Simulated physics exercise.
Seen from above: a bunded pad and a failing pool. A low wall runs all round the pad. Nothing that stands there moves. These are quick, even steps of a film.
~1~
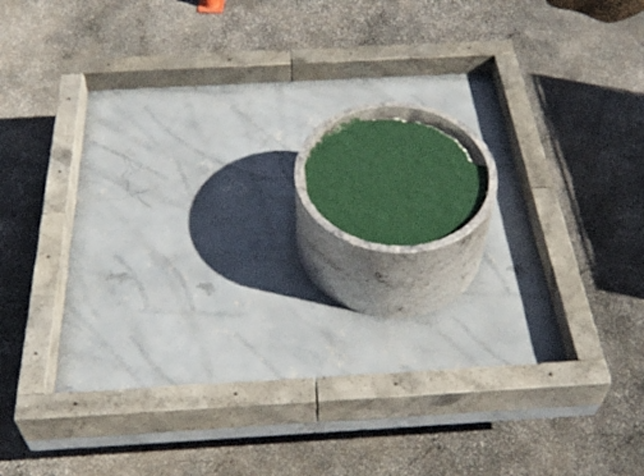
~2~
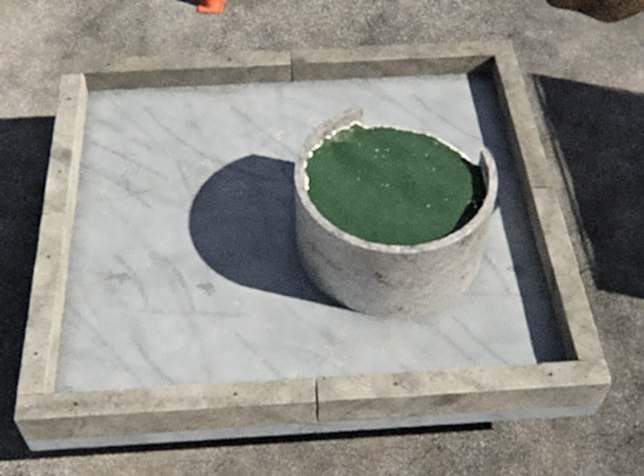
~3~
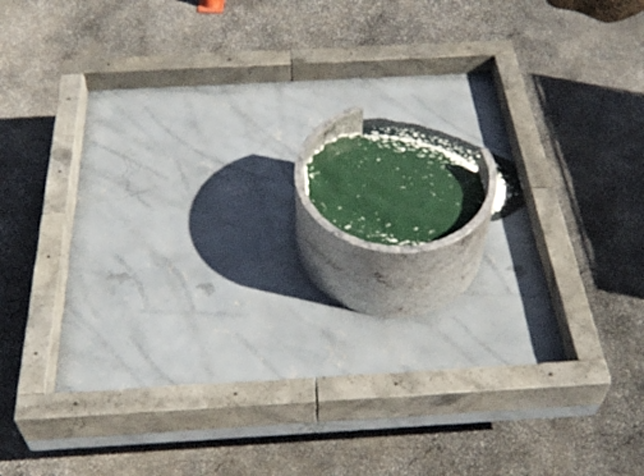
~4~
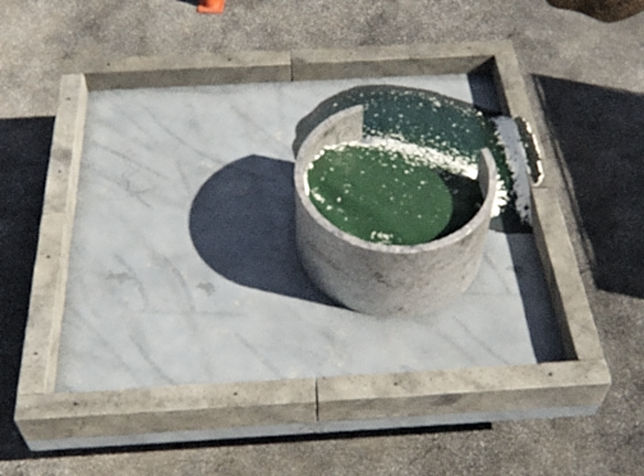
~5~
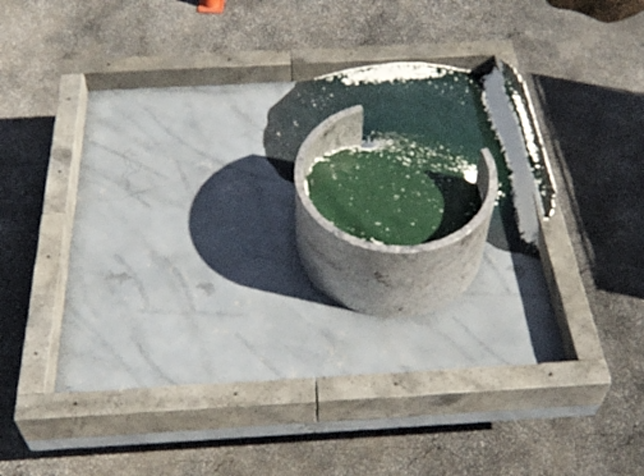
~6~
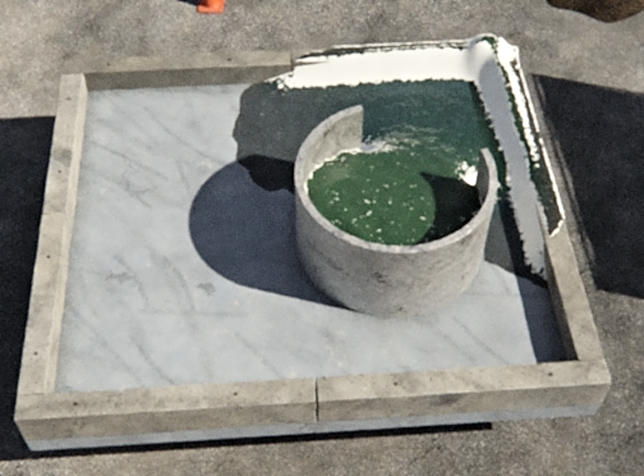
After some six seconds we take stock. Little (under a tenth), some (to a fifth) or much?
The share lost is above a fifth.
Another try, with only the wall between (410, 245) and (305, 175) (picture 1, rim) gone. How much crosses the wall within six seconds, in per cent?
Near 20 in a hundred.
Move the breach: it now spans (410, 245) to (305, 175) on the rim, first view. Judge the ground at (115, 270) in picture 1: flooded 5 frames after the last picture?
Verdict: Awash.
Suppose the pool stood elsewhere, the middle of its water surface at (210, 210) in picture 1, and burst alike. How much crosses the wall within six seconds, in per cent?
Near 12 in a hundred.
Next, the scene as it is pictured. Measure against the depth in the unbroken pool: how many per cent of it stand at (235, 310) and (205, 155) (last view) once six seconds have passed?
Roughly 8 and 8 per cent, in turn.
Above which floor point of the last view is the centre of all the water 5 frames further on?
Close to (407, 172).
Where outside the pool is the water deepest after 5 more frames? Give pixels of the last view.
Around (437, 77).
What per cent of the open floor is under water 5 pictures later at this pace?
I make it 40 per cent.
A moment on, water covers 30 % of the floor; the low wall has let 4 % over.
Next, water covers 35 % of the floor; the low wall has let 10 % over.
Then, water covers 55 % of the floor; the low wall has let 22 % over.
Later, water covers 80 % of the floor; the low wall has let 23 % over.
In the end, water covers 85 % of the floor; the low wall has let 23 % over.
